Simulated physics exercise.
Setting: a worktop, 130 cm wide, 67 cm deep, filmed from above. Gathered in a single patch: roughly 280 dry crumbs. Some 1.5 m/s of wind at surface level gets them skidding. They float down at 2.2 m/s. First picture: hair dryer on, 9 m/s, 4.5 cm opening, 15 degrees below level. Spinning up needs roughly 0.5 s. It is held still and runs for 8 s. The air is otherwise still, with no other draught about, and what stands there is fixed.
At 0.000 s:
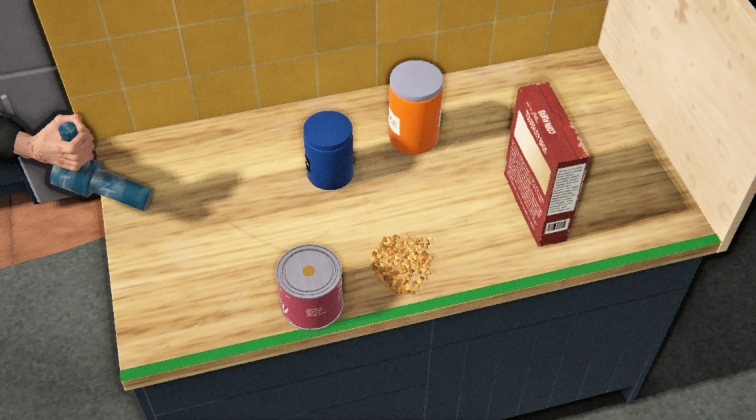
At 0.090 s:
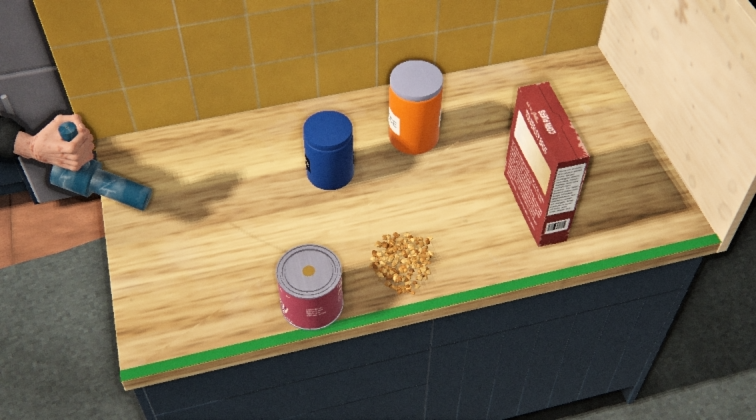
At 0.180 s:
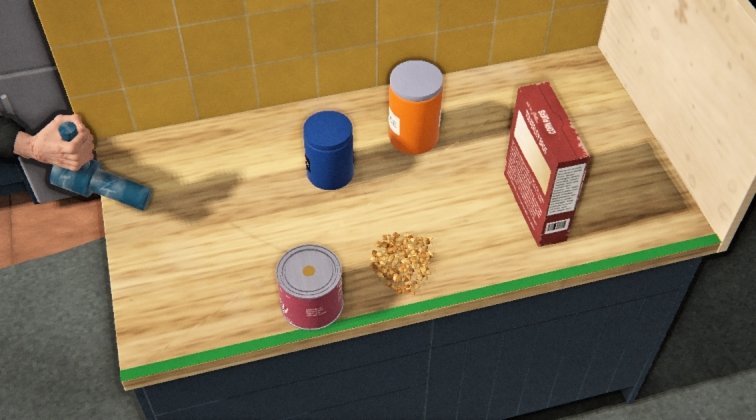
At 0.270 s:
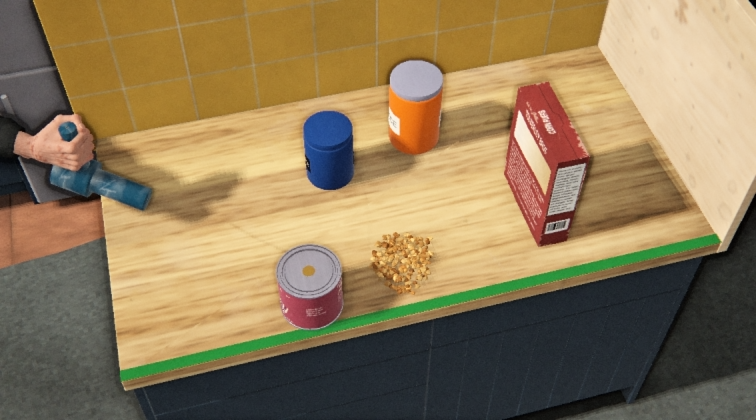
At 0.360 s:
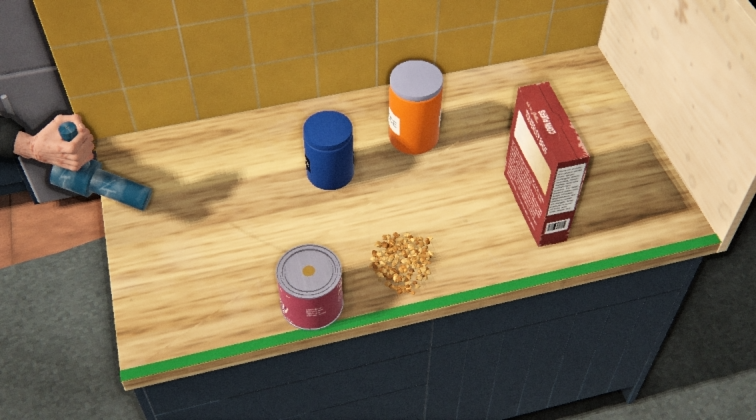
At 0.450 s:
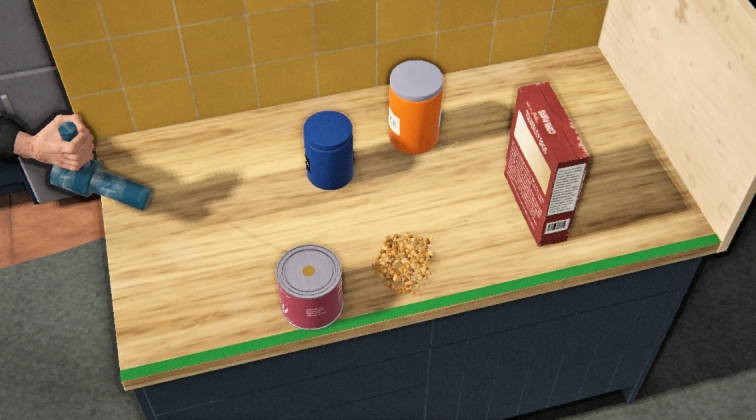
A hand holds a blue hair dryer still while the pile of crumbs barely stirs.
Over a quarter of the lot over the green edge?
Above a quarter.
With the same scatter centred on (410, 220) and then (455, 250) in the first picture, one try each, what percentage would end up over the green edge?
Results, one try each: 20 %, 80 %.
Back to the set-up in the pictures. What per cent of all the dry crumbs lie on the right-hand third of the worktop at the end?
I'd put it at about 5 percent.
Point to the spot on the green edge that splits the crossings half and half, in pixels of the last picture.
The middle of the crossings lies near (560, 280) in the last picture.
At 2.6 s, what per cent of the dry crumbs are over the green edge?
I'd put it at about 90 percent.
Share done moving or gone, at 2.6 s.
About 100 per cent.
After 1.6 s the count stands so, 90 % are over the green edge.
After 2.6 s the count stands so, 92 % are over the green edge.
After 4.4 s the count stands so, 92 % are over the green edge.
After 8.0 s, at the end, 94 % are over the green edge.
